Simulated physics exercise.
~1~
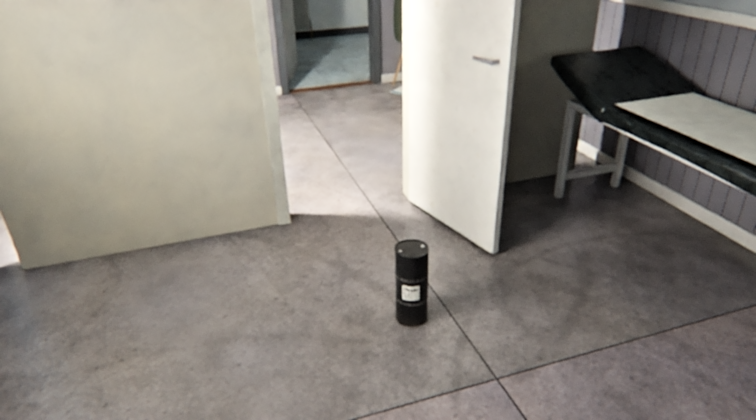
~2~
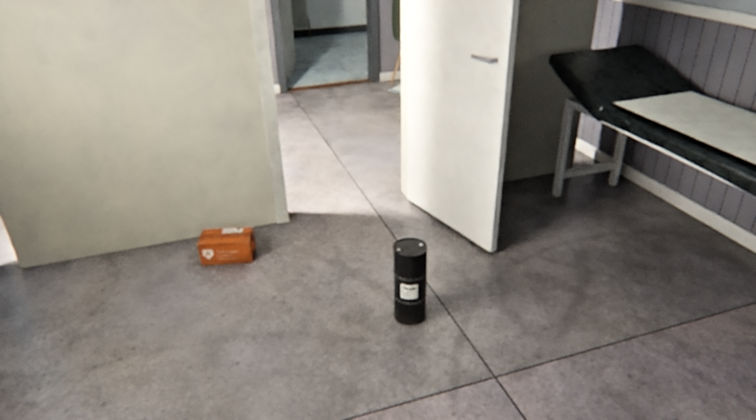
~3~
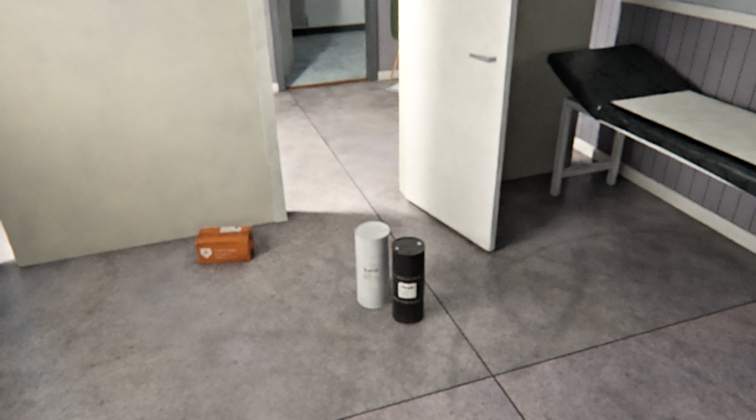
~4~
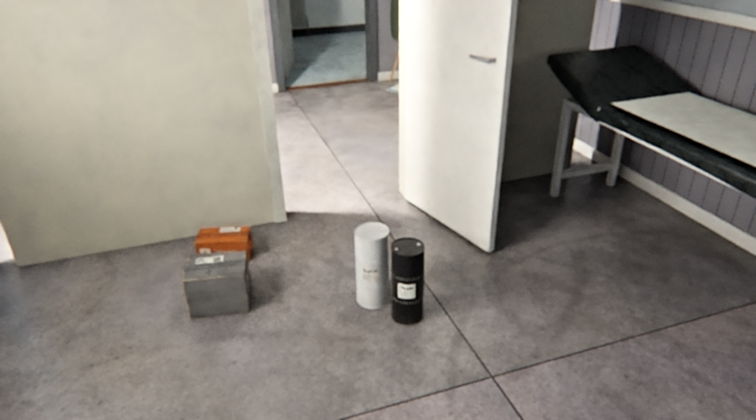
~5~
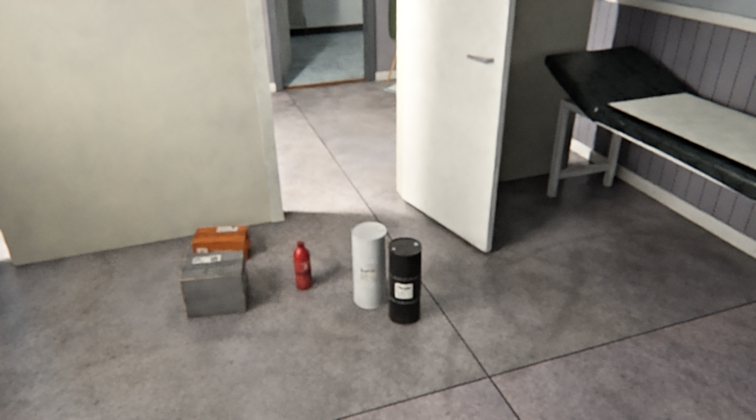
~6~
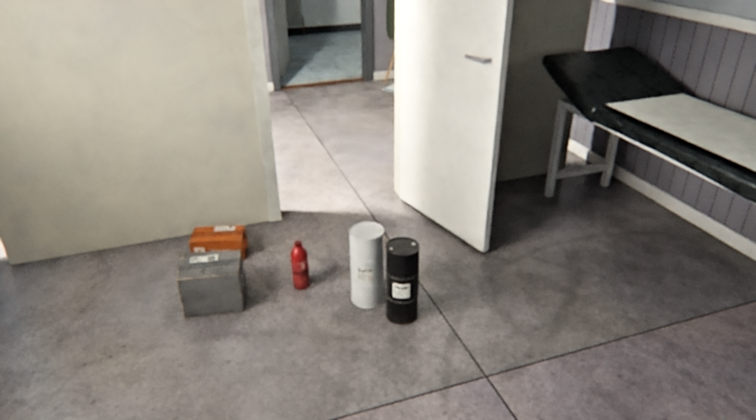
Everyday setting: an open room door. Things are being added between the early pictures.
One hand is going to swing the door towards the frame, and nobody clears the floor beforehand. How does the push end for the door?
The door closes completely.
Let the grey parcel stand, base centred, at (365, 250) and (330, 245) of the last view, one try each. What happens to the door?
The door is obstructed the first time and is obstructed the second time.
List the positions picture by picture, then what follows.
The first picture shows door wide open and still.
The second picture shows door wide open and still; black canister (410, 282); orange parcel (227, 246).
The third picture shows door wide open and still; white canister (373, 265).
The fourth picture shows door wide open and still; black canister (408, 282); orange parcel (225, 245).
The fifth picture shows door wide open and still; grey parcel (216, 283); white canister (370, 266).
The sixth picture shows door wide open and still; red bottle (300, 264); black canister (402, 282).
Then, 0.70 s after the last picture, door 81° open.
Then, 1.20 s after the last picture, door 46° open.
Then, 1.60 s after the last picture, door 17° open.
At rest, door 0° open; all 5 in place. Seen from the same camera at the end, red bottle near (300, 264).
